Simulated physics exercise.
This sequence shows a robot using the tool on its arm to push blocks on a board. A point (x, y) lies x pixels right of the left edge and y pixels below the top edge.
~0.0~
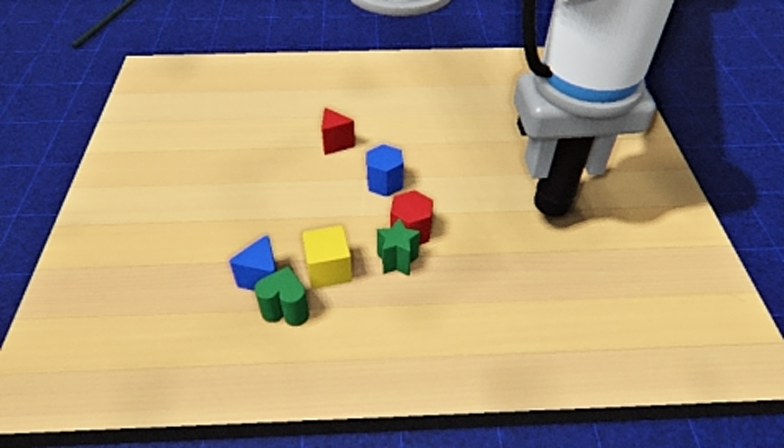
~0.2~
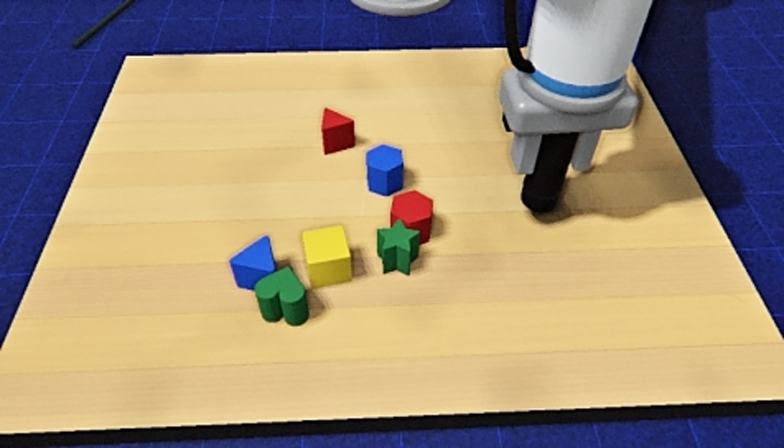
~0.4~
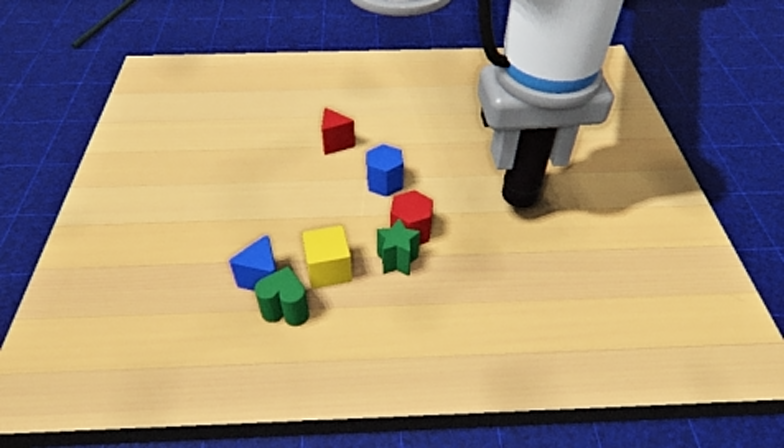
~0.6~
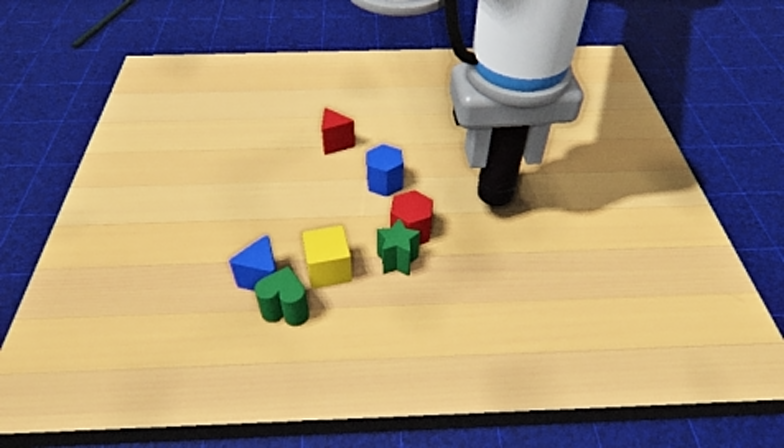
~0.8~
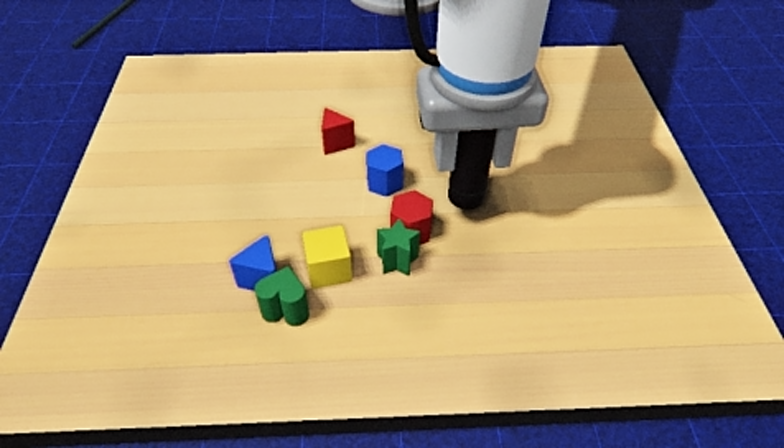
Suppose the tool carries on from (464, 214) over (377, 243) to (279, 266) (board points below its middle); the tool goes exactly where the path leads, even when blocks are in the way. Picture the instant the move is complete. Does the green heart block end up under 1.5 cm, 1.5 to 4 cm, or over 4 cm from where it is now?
It slides somewhere between 1.5 and 4 cm.
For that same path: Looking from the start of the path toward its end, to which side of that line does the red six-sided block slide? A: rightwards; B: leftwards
(A)
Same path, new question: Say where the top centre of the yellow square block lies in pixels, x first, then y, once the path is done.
Top centre: (264, 274).
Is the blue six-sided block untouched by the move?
Yes, I think so.
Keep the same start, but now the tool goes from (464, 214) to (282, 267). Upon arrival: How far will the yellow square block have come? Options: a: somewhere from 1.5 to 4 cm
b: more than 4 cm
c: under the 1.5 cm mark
b (more than 4 cm)
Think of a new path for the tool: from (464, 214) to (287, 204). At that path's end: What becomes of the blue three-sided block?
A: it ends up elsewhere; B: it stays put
It's B.
The first path, step by step. One third of the way, tool (407, 218); red six-sided block (365, 216), turned 15° clockwise.
Two thirds of the way, tool (342, 234); yellow square block (300, 250), turned 60° anticlockwise; red six-sided block (303, 214), turned 70° clockwise.
At the end, tool (276, 250); blue three-sided block (231, 259), turned 25° clockwise; green heart block (266, 309), turned 50° anticlockwise; yellow square block (264, 274), turned 70° anticlockwise; blue six-sided block still; red six-sided block (269, 210), turned 125° clockwise.
